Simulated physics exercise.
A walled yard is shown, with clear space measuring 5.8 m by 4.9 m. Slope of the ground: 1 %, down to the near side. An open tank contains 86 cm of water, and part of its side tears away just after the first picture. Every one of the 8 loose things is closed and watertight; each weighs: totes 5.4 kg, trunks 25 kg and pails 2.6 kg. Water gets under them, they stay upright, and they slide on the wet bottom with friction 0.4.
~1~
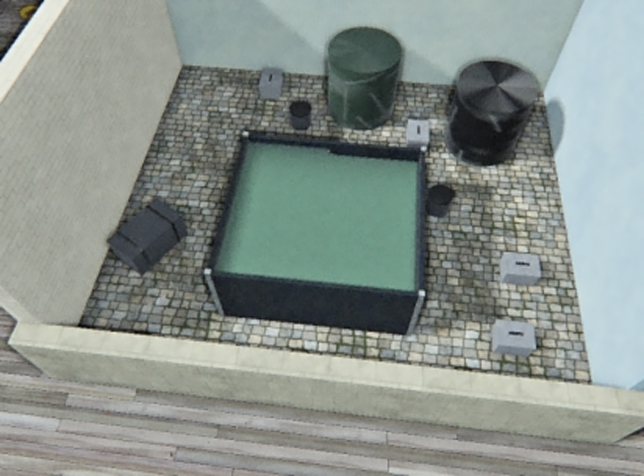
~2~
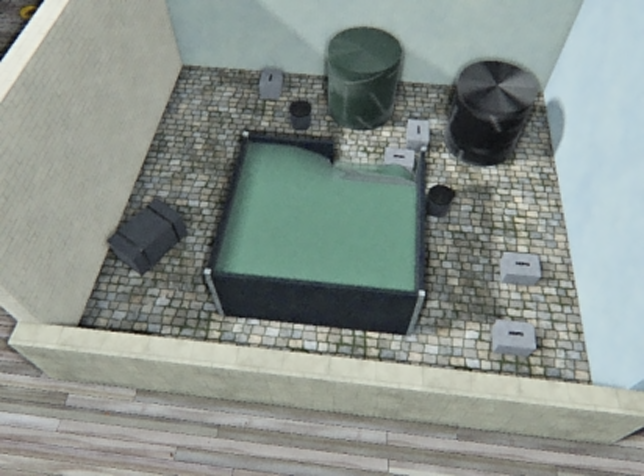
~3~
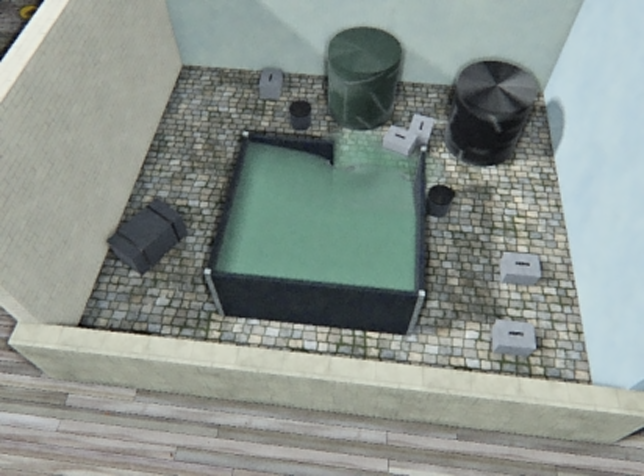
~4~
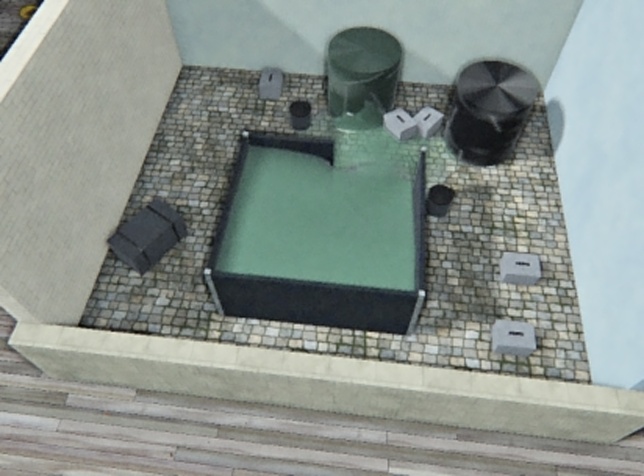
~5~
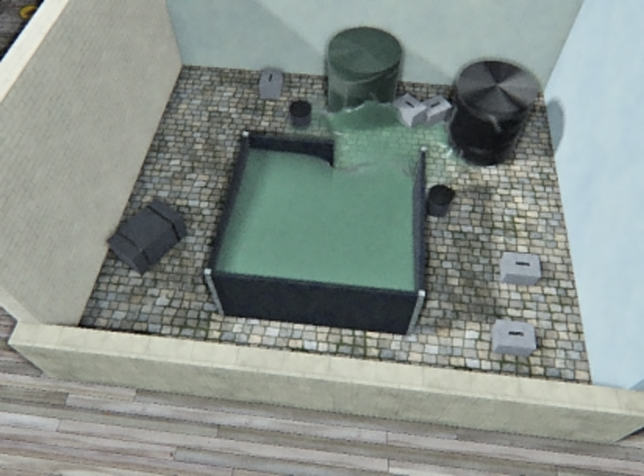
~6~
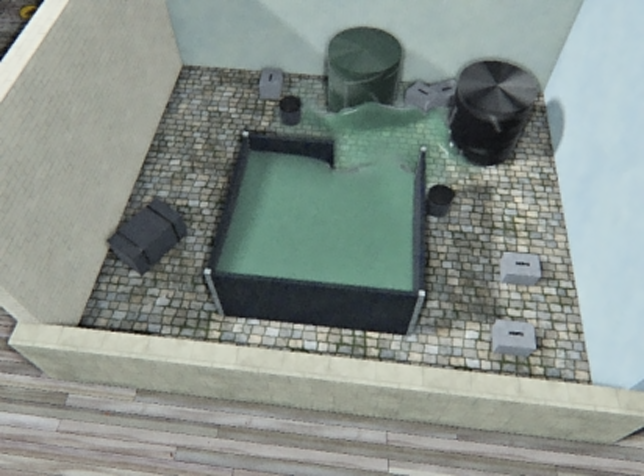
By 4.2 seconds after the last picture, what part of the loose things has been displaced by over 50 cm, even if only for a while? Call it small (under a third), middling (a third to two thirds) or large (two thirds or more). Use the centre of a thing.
Large, two thirds or more.
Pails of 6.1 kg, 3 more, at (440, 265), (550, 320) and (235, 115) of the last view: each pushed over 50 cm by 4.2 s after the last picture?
Note, in sequence: Under threshold; over threshold; over threshold.
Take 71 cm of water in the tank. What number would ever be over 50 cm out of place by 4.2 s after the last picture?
Then the count would be 7.
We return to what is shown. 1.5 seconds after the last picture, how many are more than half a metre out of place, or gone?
4.
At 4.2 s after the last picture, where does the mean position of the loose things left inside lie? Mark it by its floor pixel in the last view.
About (312, 285).
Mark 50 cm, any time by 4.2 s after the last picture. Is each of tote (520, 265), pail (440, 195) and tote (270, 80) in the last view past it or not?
Beyond the mark, within the mark, beyond the mark.
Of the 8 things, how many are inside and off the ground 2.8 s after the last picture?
At that moment it comes to 4.
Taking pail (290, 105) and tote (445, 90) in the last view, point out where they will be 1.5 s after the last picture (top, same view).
They should sit about (175, 71) and (540, 161) in the last view.
Then, 0.4 s after the last picture 3 of 8 are over 50 cm from their spots; 1 afloat.
Then, 1.5 s after the last picture 4 of 8 are over 50 cm from their spots; 4 afloat.
Then, 2.8 s after the last picture 6 of 8 are over 50 cm from their spots; 4 afloat.
Then, 4.2 s after the last picture 7 of 8 are over 50 cm from their spots, and 7 have been at some point; 7 afloat.
